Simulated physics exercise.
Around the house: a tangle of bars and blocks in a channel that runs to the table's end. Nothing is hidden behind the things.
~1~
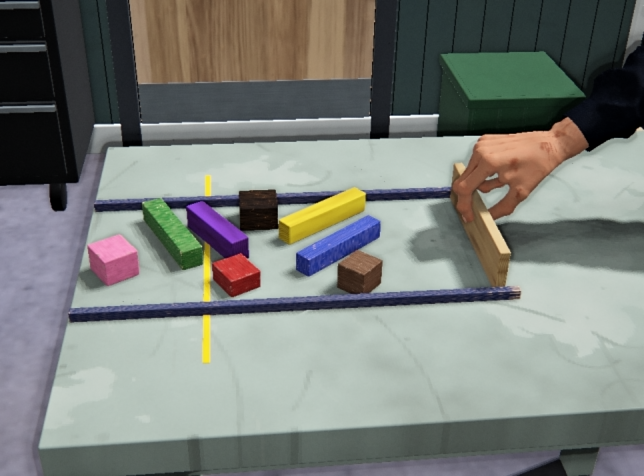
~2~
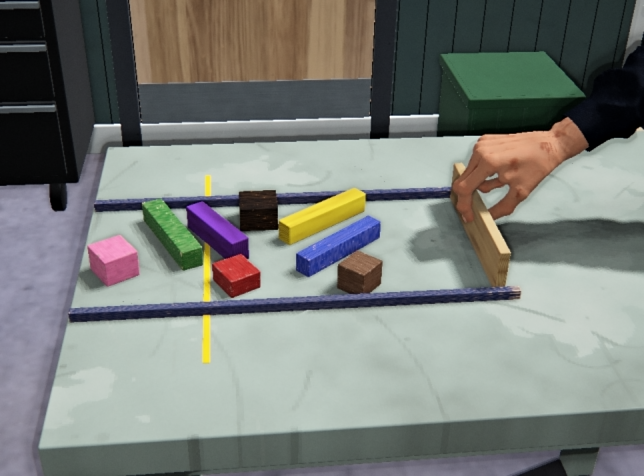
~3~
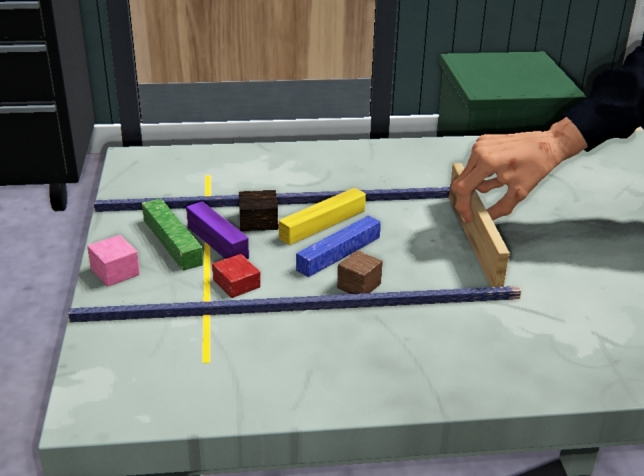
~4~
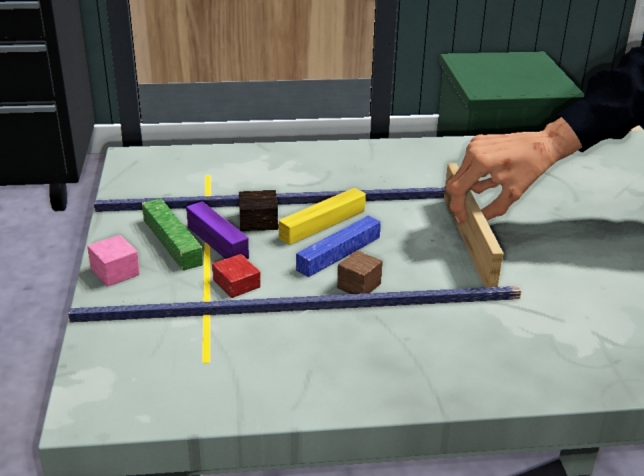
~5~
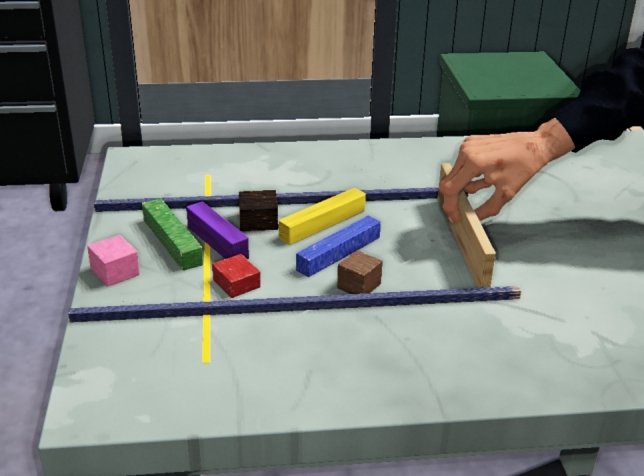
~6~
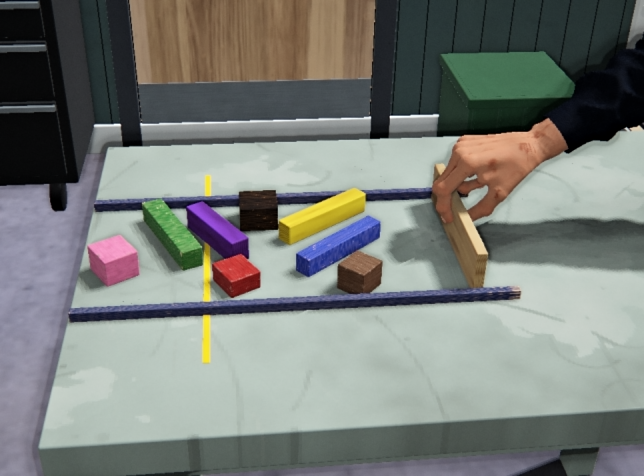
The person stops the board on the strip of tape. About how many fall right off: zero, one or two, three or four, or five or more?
Outcome: The number that fall off is zero.
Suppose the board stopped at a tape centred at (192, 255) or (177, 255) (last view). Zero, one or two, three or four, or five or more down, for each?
One after another: None; one or two.
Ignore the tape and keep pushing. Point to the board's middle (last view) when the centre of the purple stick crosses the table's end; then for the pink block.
For the purple stick at (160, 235), for the pink block at (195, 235).
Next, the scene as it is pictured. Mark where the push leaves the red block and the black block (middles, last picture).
The red block stops around (141, 276); the black block around (164, 211).
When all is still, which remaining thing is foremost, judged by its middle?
That is the pink block.
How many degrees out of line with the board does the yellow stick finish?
Near 20 degrees.
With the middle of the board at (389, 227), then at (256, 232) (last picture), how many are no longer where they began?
The counts are 0 and 7.
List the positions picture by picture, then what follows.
In the first frame, pink block (114, 260); green bar (172, 233); purple stick (217, 232); board (477, 223); tape (207, 254).
In the second frame, green bar (172, 233); board (477, 223).
In the third frame, purple stick (217, 232); red block (236, 275).
In the fourth frame, pink block (114, 260); yellow stick (323, 216).
In the fifth frame, green bar (172, 233); brown block (360, 274).
In the sixth frame, pink block (114, 260); green bar (172, 233); purple stick (217, 232); board (457, 224); tape (207, 254).
A little later, none off yet; pink block at rest near (114, 260); green bar at rest near (172, 233); purple stick at rest near (217, 232).
When it is over, the number that fall off is zero.
